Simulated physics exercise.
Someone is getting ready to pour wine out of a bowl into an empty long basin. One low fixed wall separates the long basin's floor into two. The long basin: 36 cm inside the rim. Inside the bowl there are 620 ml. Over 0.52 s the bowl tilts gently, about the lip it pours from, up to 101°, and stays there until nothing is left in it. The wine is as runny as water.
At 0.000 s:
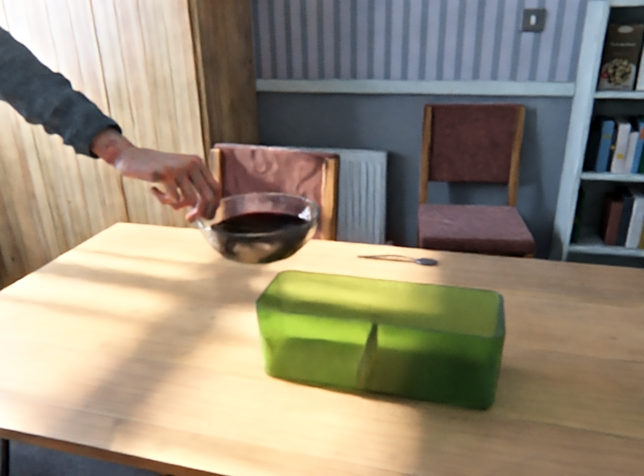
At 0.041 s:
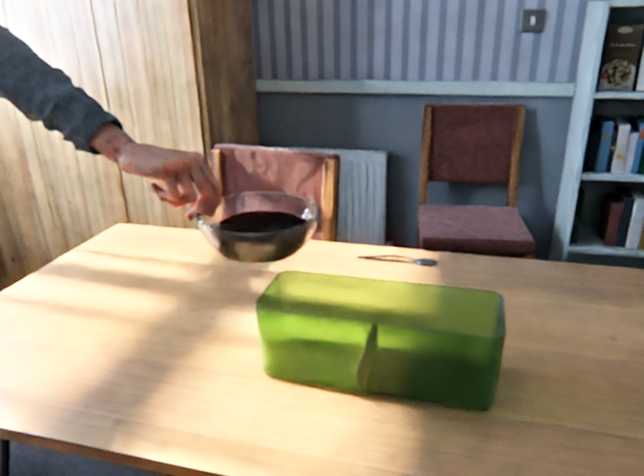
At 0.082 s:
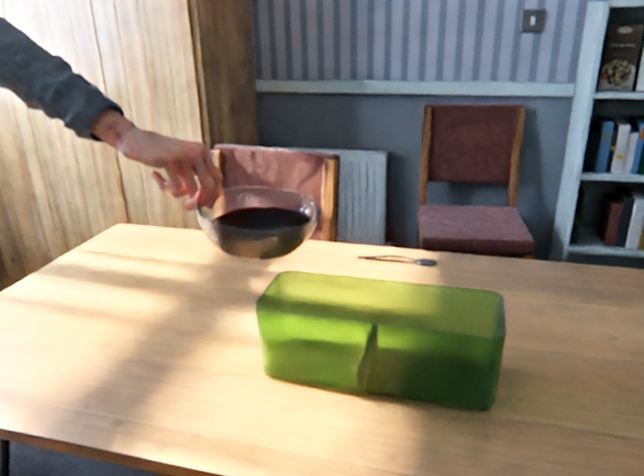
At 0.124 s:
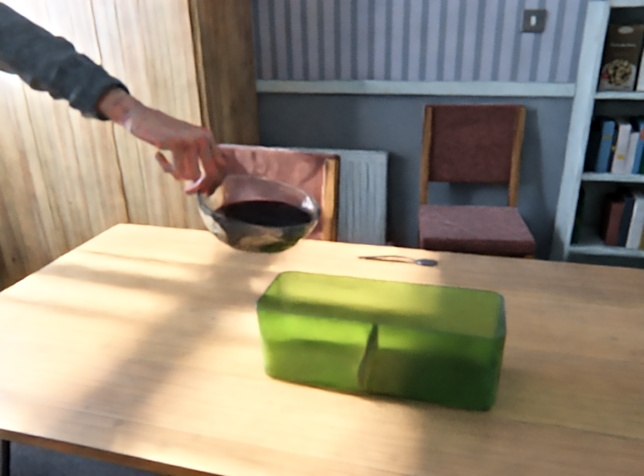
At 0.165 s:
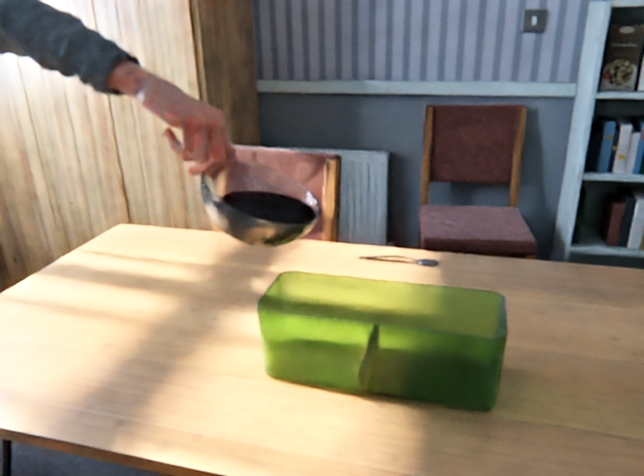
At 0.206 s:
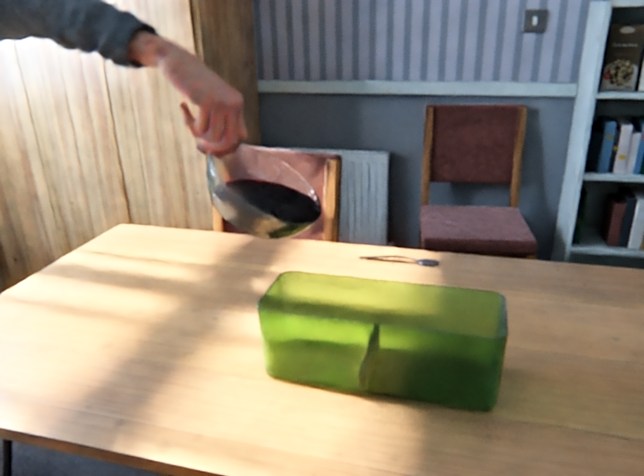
In a dining room, a hand tilting a glass bowl of dark liquid gently rightward above a table with a long green basin.
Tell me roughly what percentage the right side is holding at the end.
At the end it holds about 65 per cent.
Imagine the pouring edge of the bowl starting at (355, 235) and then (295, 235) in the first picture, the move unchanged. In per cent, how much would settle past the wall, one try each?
I'd say 70 percent on the first go, 55 percent on the next.
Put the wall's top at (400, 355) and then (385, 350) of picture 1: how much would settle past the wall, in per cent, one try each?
The first gives near 45 per cent and the second near 60 per cent.
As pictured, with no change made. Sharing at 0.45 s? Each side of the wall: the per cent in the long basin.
About 4 left, 2 right.
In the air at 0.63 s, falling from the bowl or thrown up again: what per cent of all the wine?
I'd say some 4 per cent is in the air.
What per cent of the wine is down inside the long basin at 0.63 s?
Around 96 parts in a hundred.
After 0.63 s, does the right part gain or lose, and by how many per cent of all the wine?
Result: A decrease, close to 28.
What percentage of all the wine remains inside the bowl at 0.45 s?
Roughly 20 per cent.
After 0.45 s the tilt is 97° and 20 per cent is still to pour, 4 is left of the wall and 2 right of it.
After 0.63 s the tilt is 101° and 0 per cent is still to pour, 3 is left of the wall and 93 right of it.
After 0.82 s the tilt is 101° and 0 per cent is still to pour, 18 is left of the wall and 60 right of it.
After 1.02 s the tilt is 101° and 1 per cent is still to pour, 27 is left of the wall and 64 right of it.
In the end 27 per cent lies left of the wall, 65 right of it and 8 outside.
